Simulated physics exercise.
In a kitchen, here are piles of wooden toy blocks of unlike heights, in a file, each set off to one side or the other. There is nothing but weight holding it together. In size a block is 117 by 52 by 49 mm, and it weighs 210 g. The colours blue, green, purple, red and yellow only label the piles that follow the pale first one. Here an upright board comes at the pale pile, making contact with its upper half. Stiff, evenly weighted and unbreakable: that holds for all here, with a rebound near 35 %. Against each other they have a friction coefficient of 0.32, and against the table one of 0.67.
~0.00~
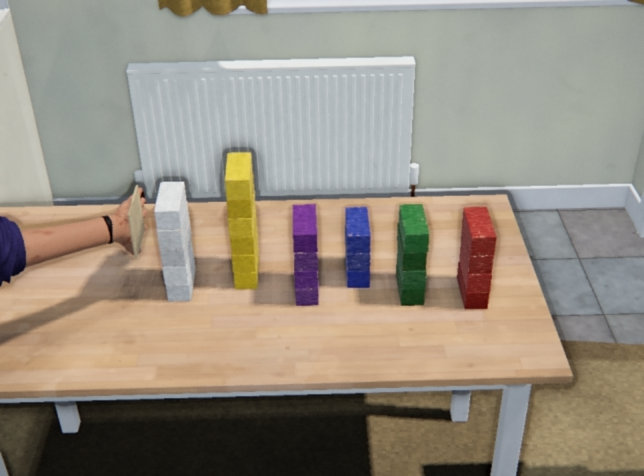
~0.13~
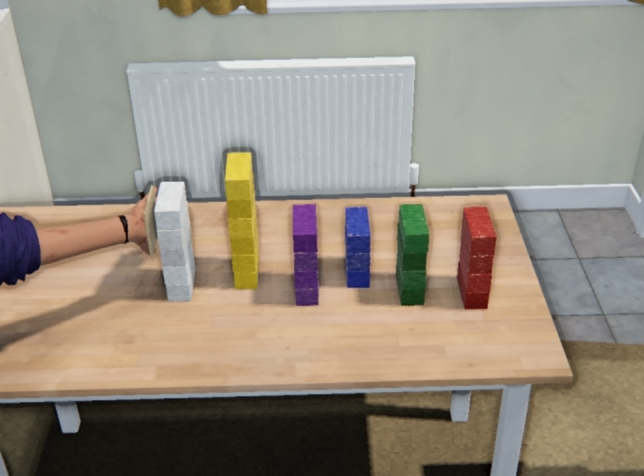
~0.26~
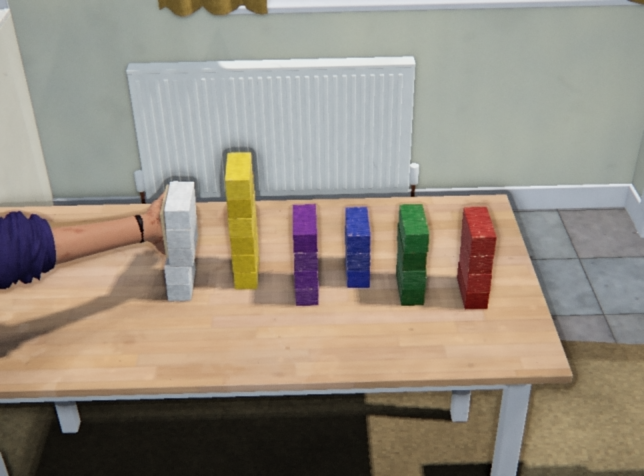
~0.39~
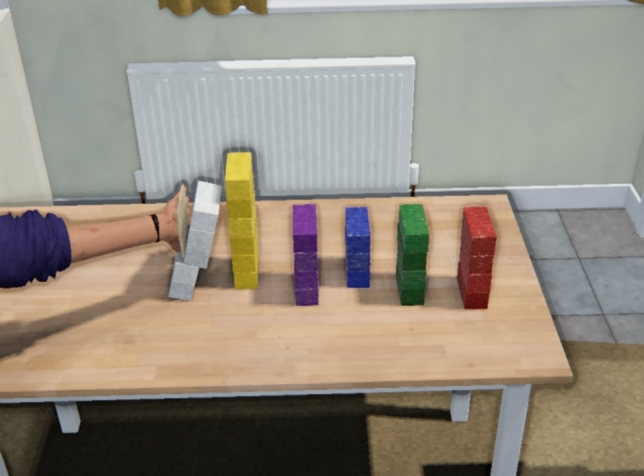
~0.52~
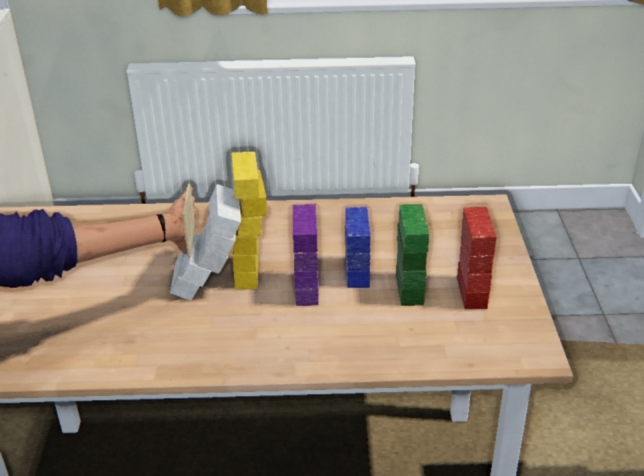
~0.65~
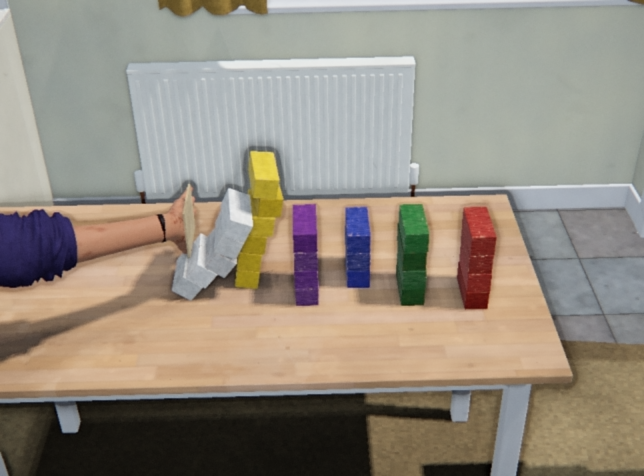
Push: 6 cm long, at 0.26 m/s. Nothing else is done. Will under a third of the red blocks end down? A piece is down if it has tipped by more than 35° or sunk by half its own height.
No.
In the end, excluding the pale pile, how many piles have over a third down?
In total, 5.
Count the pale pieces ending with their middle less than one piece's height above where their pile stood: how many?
2 pieces, pale ones.
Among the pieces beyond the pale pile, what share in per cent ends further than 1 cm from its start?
100 in a hundred.
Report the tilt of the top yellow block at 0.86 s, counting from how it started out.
Something like 40°, more or less.
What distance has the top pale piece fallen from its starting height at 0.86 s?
Roughly 6 cm.
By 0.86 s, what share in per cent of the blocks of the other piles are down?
30 per cent by then.
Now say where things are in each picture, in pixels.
In the first picture (we follow the side turned to the camera), board (131, 231) 52 mm short; top red block (480, 221); top yellow block (238, 166); no other piece has moved.
Board (148, 231) 18 mm short; top red block (480, 221), in the second picture.
Board (163, 231) 16 mm in; top red block (480, 221), in the third picture.
Board (179, 230) 49 mm in, top of the pale pile leaning 15°; top red block (480, 221); no other piece has moved, in the fourth picture.
Board (186, 230) 6 cm in, stopped, top of the pale pile leaning 25°; top red block (480, 221); top yellow block (245, 165) displaced 13 mm; 4 stirred so far, in the fifth picture.
Board (186, 230) 6 cm in, stopped, top of the pale pile leaning 26°; top red block (480, 221); top yellow block (264, 165) tipped 9°; steepest lean 9°, the block at (263, 227); 6 stirred so far, in the sixth picture.
Around 0.86 s, 5 of the pale pile down; none of the 4 red blocks down (6 of 21 in all colours); top red block unmoved; top yellow block tipped 36°, 41 mm lower.
Around 1.16 s, 5 of the pale pile down; none of the 4 red blocks down (11 of 21 in all colours); top red block unmoved; top yellow block tipped 66°, 16 cm lower.
Around 1.80 s, 5 of the pale pile down; 4 of the 4 red blocks down (21 of 21 in all colours); top red block upside down; top purple block upside down.
Finally (2.3 s), 5 of the pale pile down; 4 of the 4 red blocks down (21 of 21 in all colours); top red block on its side; top purple block upside down. That is 100 per cent. Seen by the last camera, middles, top purple block near (422, 345).
